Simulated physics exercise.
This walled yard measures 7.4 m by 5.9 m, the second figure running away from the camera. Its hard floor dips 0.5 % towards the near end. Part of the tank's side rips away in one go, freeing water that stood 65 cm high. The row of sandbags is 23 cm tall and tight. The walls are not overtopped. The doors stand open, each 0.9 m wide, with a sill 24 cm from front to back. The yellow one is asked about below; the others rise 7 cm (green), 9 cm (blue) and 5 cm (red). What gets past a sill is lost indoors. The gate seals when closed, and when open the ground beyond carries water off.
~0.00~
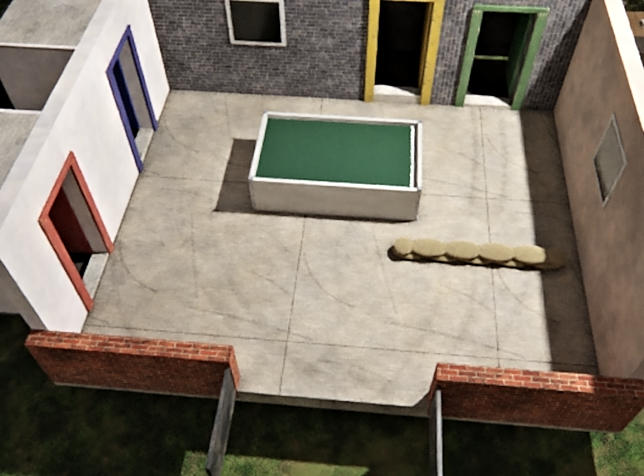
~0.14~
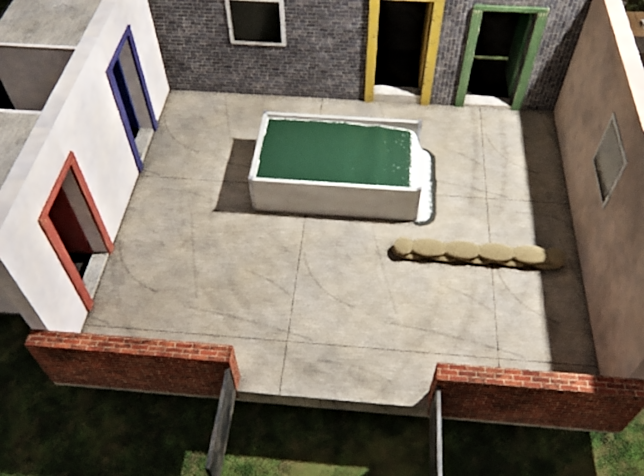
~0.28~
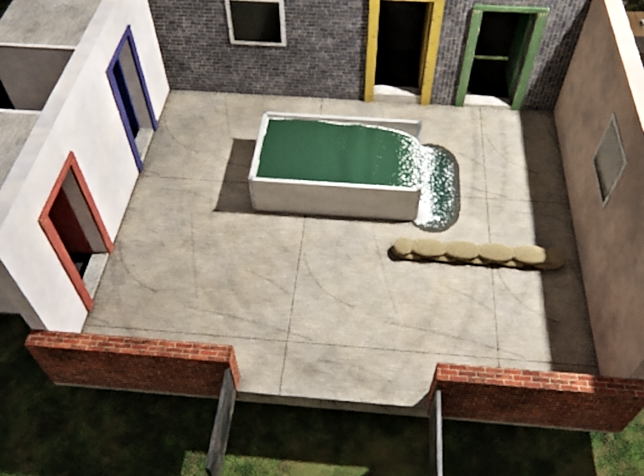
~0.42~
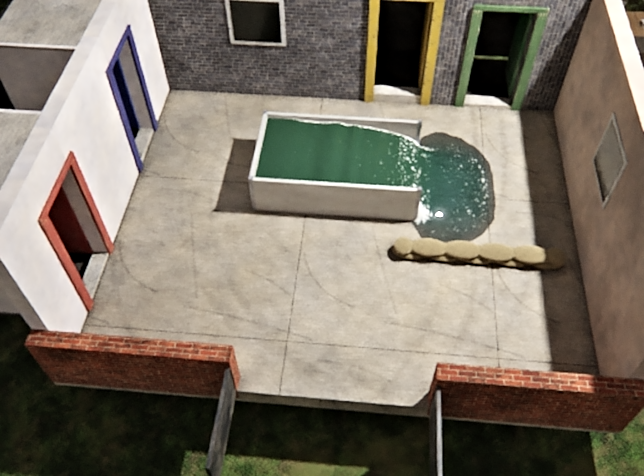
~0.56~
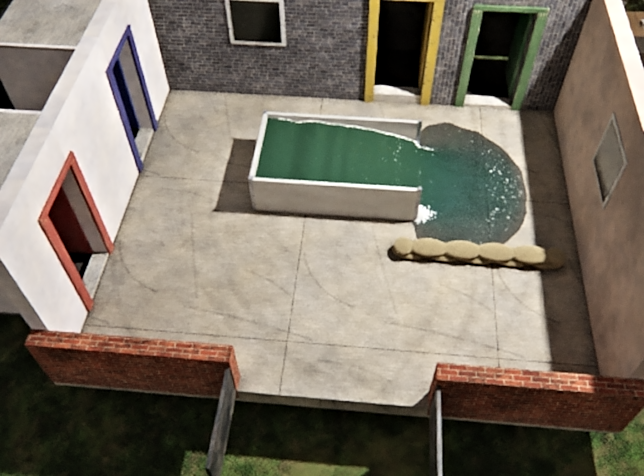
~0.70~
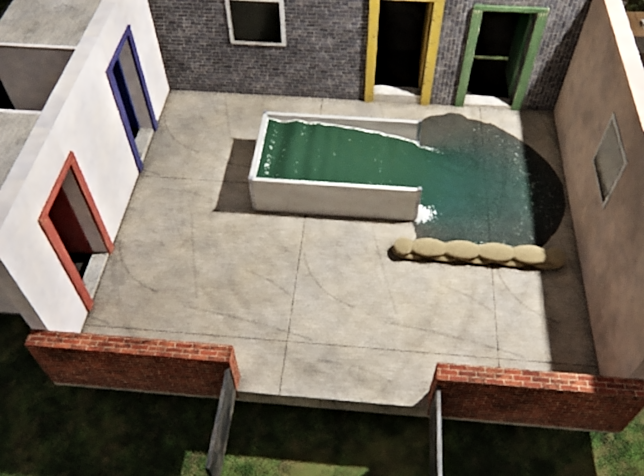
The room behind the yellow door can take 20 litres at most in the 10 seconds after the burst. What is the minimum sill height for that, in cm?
Close to 5.5 cm is just enough.
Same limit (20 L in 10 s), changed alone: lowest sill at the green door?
About 17 cm at green.
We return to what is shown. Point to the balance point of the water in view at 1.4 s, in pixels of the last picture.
Around (402, 185).
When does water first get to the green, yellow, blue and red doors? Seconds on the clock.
Arrival: Green 1.0 s, yellow 3.2 s, blue 5.5 s, red 7.5 s.
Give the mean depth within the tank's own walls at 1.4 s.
About 39 cm.
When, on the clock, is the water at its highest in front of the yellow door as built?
At about 6.0 s.
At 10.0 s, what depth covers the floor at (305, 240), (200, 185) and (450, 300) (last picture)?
About 2, 4 and 2 cm.
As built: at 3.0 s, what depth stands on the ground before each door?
Depths in cm: Green 17, yellow 0, blue 0, red 0.
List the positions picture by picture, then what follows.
Still water, 65 cm deep, in the tank at (338, 153); the yellow door at (401, 59) is dry, in the first picture.
The front is at (432, 188), 0.3 m from the gap at (415, 176); 0.3 m2 of floor is wet, 65 cm left at the back, in the second picture.
The gap is at (415, 177), the front 0.7 m out at (454, 214); the back of the tank holds 65 cm, in the third picture.
The front is at (490, 206), 1.3 m from the gap at (415, 178); 2.5 m2 of floor is wet, 65 cm left at the back, in the fourth picture.
The front is at (522, 197), 1.8 m from the gap at (415, 178); 3.9 m2 of floor is wet, 65 cm left at the back, in the fifth picture.
The front is at (559, 207), 2.4 m from the gap at (414, 179); 5.7 m2 of floor is wet, 61 cm left at the back; 1.0 m in a straight line remain to the yellow door at (401, 59), in the sixth picture.
After 1.4 s water covers 20 % of the floor, deepest (38 cm) near (565, 245); it has not reached the yellow door.
After 3.0 s water covers 30 % of the floor, deepest (35 cm) near (554, 116); it has not reached the yellow door.
After 10.0 s water covers 90 % of the floor, deepest (14 cm) near (71, 360); 6 cm at the yellow door, 0 litres in over its 19 cm sill.
At the yellow door as built, the water arrived by 3.3 s and peaked near 10 cm at 6.0 s.
With a sill of 5 cm, 27 litres would have come in within the 10 s; with 6.5 cm, 12 litres. So under 20 litres takes about 5.5 cm.
